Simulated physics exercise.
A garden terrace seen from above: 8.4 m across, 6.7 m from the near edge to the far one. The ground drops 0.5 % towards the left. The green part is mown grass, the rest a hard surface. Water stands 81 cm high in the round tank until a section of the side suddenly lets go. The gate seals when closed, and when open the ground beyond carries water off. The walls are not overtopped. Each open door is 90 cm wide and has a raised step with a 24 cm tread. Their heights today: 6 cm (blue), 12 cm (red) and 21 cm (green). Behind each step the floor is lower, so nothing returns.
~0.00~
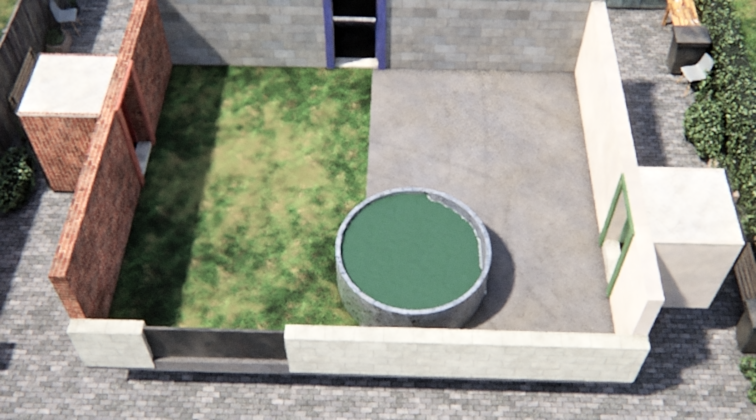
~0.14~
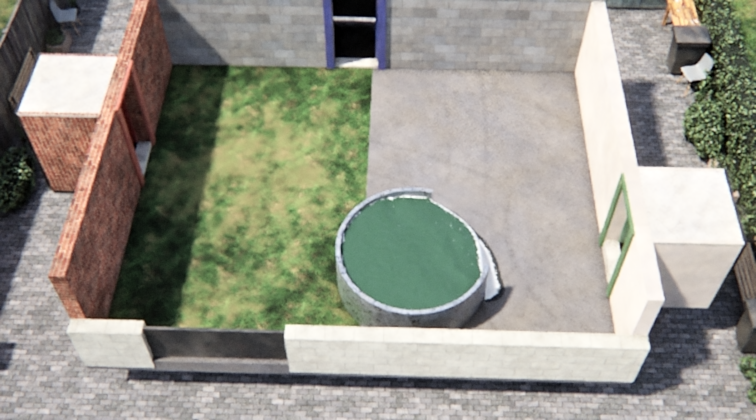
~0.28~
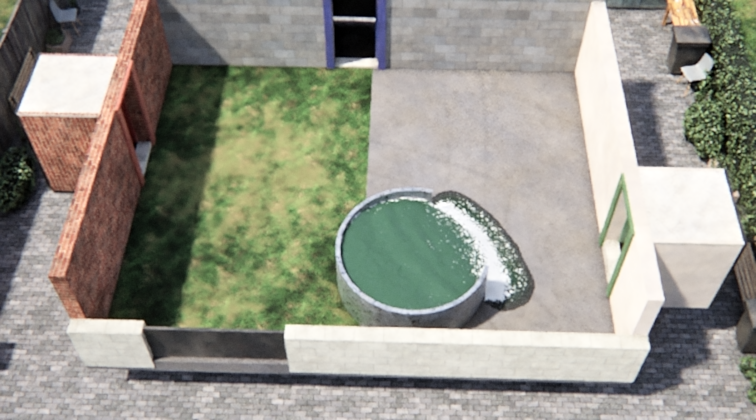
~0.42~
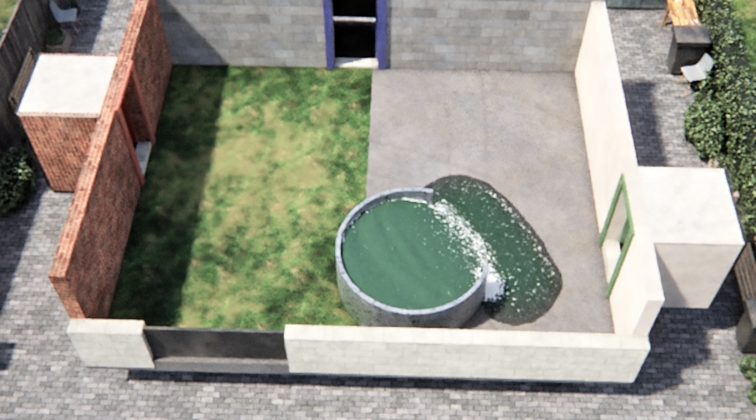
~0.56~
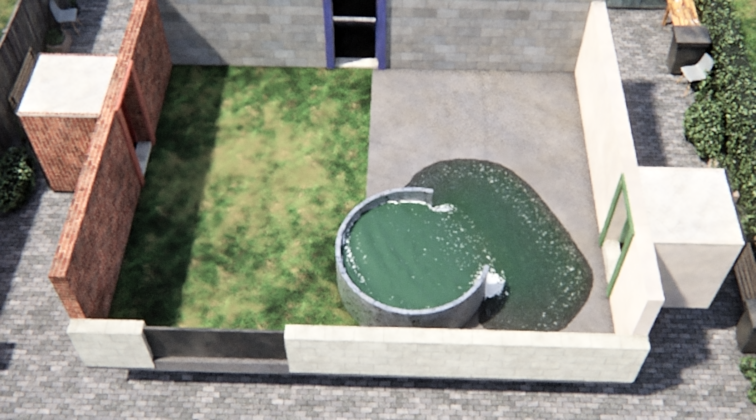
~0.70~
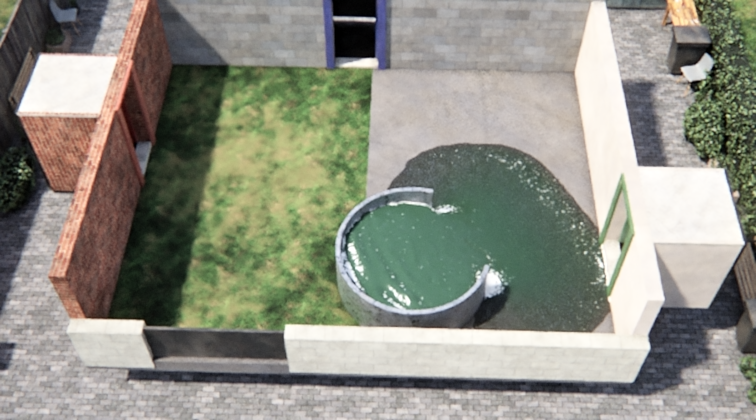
Green water poured out through a gap that opened in the right side of a round tank, foamed white, and spread in a widening dark pool across the paved half of a walled yard.
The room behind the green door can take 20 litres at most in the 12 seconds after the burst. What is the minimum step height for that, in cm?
Some 31 cm above the ground.
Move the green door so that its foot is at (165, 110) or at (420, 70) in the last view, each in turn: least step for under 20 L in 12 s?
Roughly 8.5 and 8.5 cm.
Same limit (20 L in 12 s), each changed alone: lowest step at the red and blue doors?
Roughly 6.0 cm at red and 6.0 cm at blue.
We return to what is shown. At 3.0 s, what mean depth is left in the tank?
Roughly 23 cm on average.
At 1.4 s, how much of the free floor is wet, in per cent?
About 30 per cent.
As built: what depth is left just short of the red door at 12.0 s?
Roughly 9.5 cm deep.
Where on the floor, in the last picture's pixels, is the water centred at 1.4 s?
At about (466, 250).
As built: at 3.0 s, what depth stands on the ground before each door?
In cm: Blue 0, red 0, green 25.
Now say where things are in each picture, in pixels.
The first frame shows the round tank at (413, 250) is whole and still, 81 cm deep; the green door at (618, 234) is dry.
In the second frame, water pours out at (472, 241) and has run 0.3 m, to a hidden place; about 9 cm deep outside, 81 cm at the back.
In the third frame, water pours out at (472, 243) and has run 0.8 m, to (465, 199); about 12 cm deep outside, 81 cm at the back.
In the fourth frame, water pours out at (472, 244) and has run 1.3 m, to (484, 184); about 10 cm deep outside, 81 cm at the back.
In the fifth frame, the front is at (585, 266), 1.8 m from the gap at (472, 245); 6.6 m2 of floor is wet, 78 cm left at the back.
In the sixth frame, water pours out at (472, 245) and has run 2.4 m, to (530, 159); about 6 cm deep outside, 67 cm at the back; water is at the green door at (618, 234).
After 1.4 s water covers 30 % of the floor, deepest (43 cm) near (593, 225); 35 cm at the green door, 26 litres in over its 21 cm step.
After 3.0 s water covers 35 % of the floor, deepest (44 cm) near (570, 73); 25 cm at the green door, 119 litres in over its 21 cm step.
After 12.0 s water covers 100 % of the floor, deepest (10 cm) near (162, 108); 4 cm at the green door, 124 litres in over its 21 cm step.
At the green door as built, the water arrived by 0.7 s and peaked near 39 cm at 1.8 s.
With a step of 27 cm, 51 litres would have come in within the 12 s; with 36.5 cm, 4 litres. So under 20 litres takes about 31 cm.
